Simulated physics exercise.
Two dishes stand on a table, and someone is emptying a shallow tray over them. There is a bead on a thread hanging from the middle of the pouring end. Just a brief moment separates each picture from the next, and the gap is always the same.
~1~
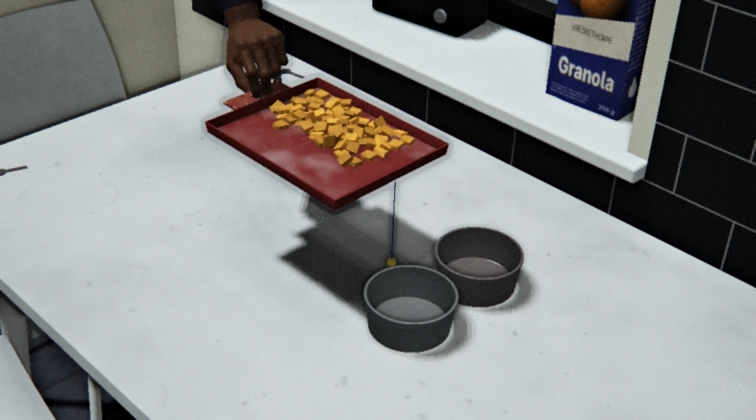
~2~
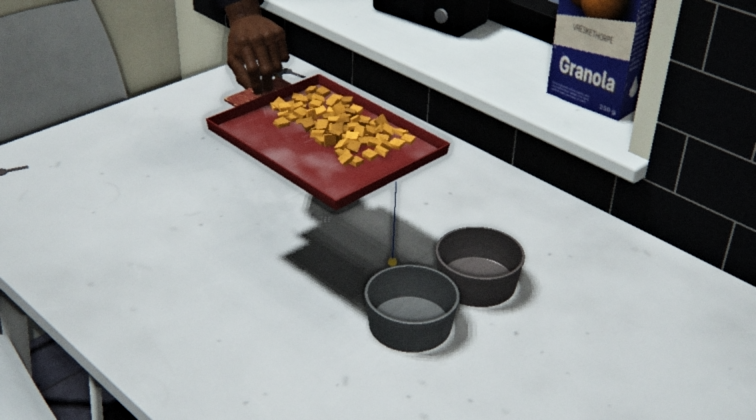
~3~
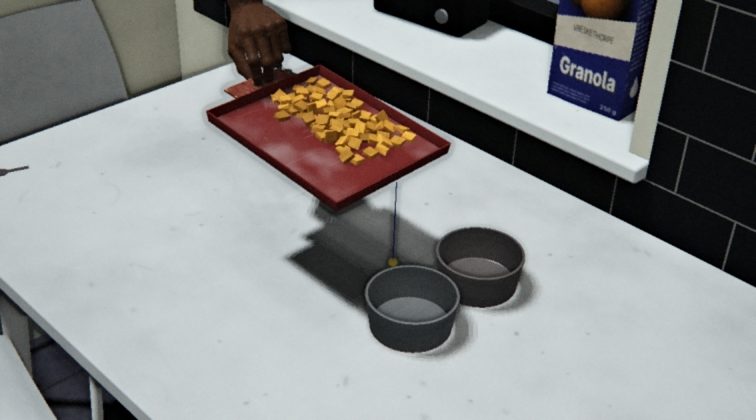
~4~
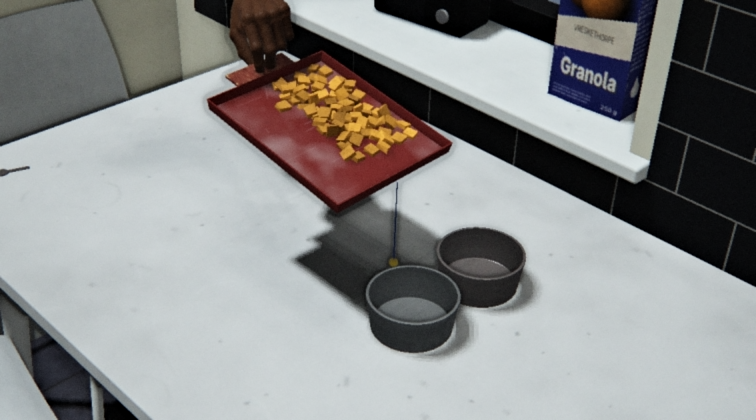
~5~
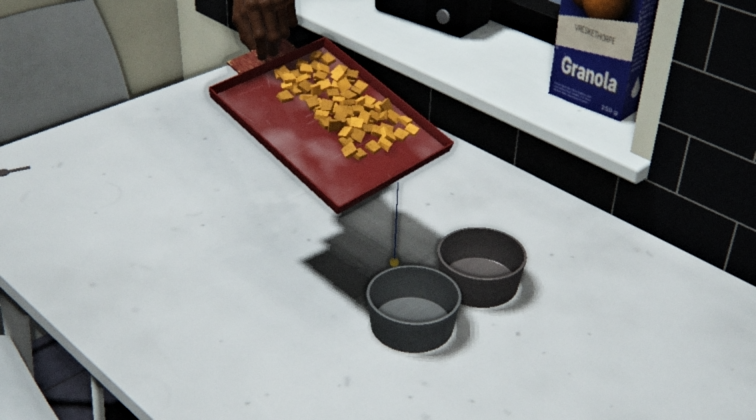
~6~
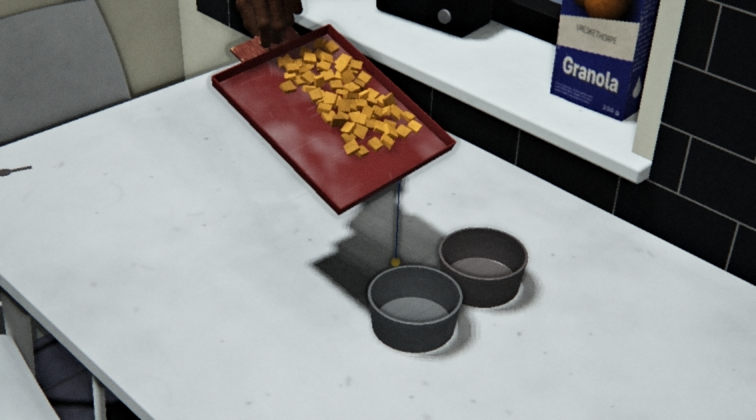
The clip opens on a hand holding a shallow red tray of small golden crackers above a white table, with two empty dark dishes below and a bead hanging on a thread. The hand gradually raises the tray's far end, steepening its slant toward the dishes, while the crackers stay clustered on it.
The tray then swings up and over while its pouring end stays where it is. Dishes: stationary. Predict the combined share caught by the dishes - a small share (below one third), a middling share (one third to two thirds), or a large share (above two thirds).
A middling share, one third to two thirds.
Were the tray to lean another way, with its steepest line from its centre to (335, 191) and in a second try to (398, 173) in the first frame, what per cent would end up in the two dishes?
First case: 10 %; second case: 80 %.
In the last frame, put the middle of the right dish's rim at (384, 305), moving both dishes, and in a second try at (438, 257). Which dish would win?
First try: The right-hand one. Second try: The left-hand one.
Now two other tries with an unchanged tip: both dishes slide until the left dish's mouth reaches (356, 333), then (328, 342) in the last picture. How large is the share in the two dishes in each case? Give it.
Trial 1 about 70 %, trial 2 about 70 %.
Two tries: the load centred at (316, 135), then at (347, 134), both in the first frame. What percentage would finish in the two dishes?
You'd get 60 % the first time and 60 % the second.
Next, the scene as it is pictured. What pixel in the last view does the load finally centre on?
(404, 329).
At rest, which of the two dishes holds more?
The larger amount ends in the left side.
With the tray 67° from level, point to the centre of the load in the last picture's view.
I'd mark the middle close to (389, 173).
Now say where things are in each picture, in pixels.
The first frame shows corners of the pouring end at (335, 199) and (447, 144), level; middle of the load at (333, 123), small crackers; left dish at (444, 328); right dish at (511, 284); bead on its thread at (392, 262).
The second frame shows corners of the pouring end at (336, 199) and (448, 143), level; middle of the load at (334, 121).
The third frame shows corners of the pouring end at (337, 201) and (449, 143), tipped barely, lowest at the left corner; middle of the load at (335, 115).
The fourth frame shows corners of the pouring end at (338, 203) and (450, 142), tipped a little, lowest at the left corner; middle of the load at (337, 108).
The fifth frame shows corners of the pouring end at (339, 205) and (452, 142), tipped clearly, lowest at the left corner; middle of the load at (339, 100).
The sixth frame shows corners of the pouring end at (341, 207) and (454, 142), tipped clearly, lowest at the left corner; middle of the load at (342, 93); left dish at (448, 329); right dish at (515, 285).
Soon after the last picture, tray tipped steeply; most on the tray; about a quarter in the air.
A little later, tray tipped past a quarter turn; about a third on the tray; about a quarter in the left dish; a stray few in the right dish; about a quarter outside both; a small part in the air.
Later still, tray tipped past a quarter turn; about half in the left dish; a small part in the right dish; about half outside both.
At rest, tray tipped past a quarter turn; about half in the left dish; a small part in the right dish; about half outside both.
